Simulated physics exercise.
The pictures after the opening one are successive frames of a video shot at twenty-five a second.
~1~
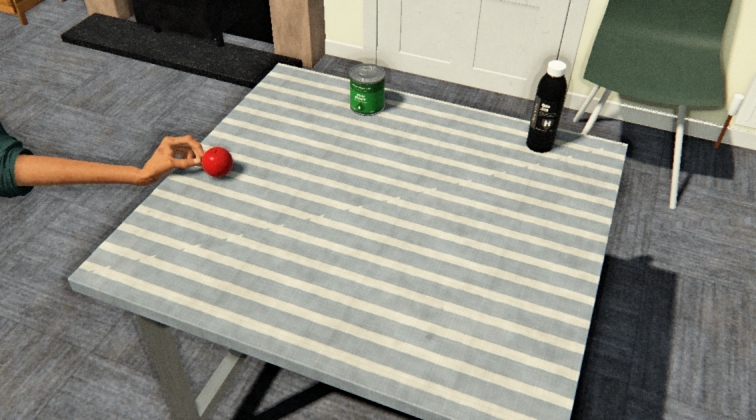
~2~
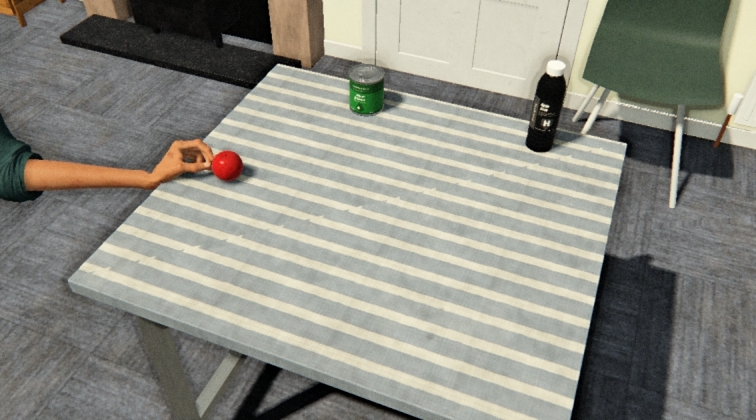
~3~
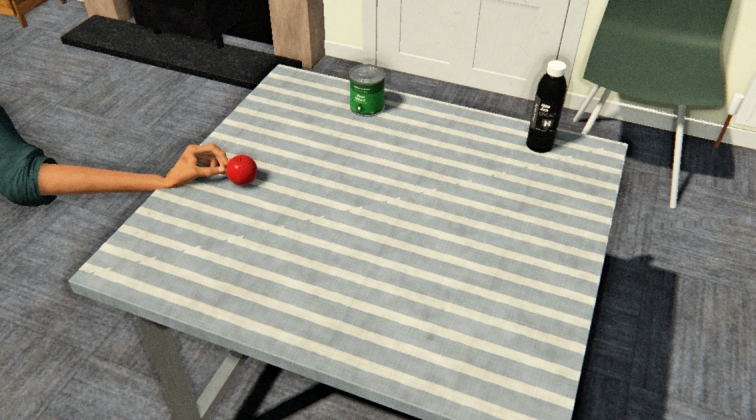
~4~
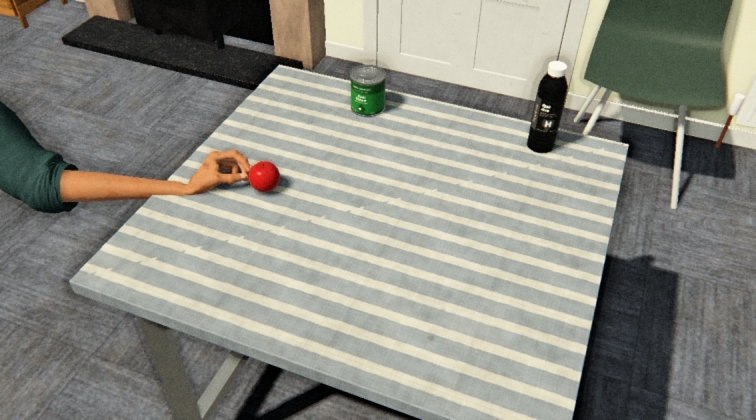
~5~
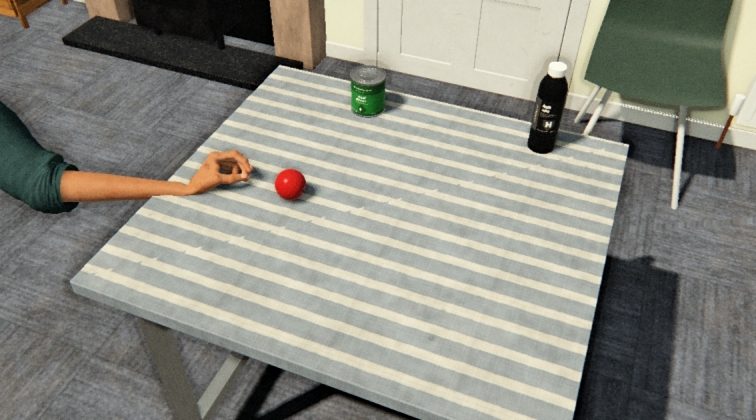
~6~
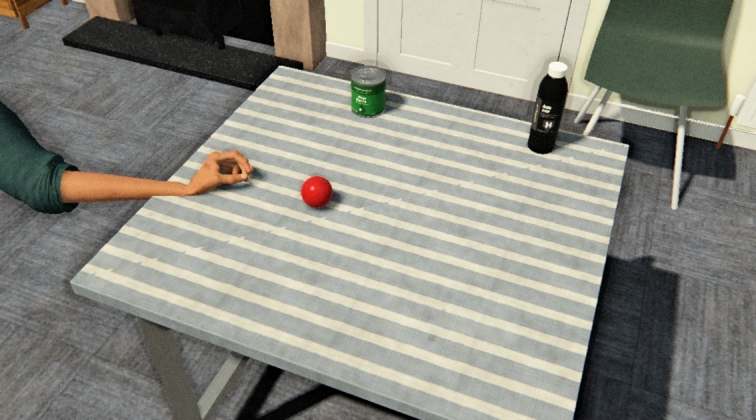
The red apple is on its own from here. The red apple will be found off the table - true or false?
True.
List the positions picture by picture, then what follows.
The first picture shows under the hand; red apple (217, 162).
The second picture shows under the hand; red apple (228, 166).
The third picture shows under the hand; red apple (242, 170).
The fourth picture shows red apple (264, 177).
The fifth picture shows red apple (291, 185) shifted about its own width.
The sixth picture shows red apple (317, 192) shifted well along.
Then, 0.30 s on from there, red apple shifted well along near (525, 250).
Then, 0.70 s on from there, red apple now off the table.
In the end, off the table, red apple.
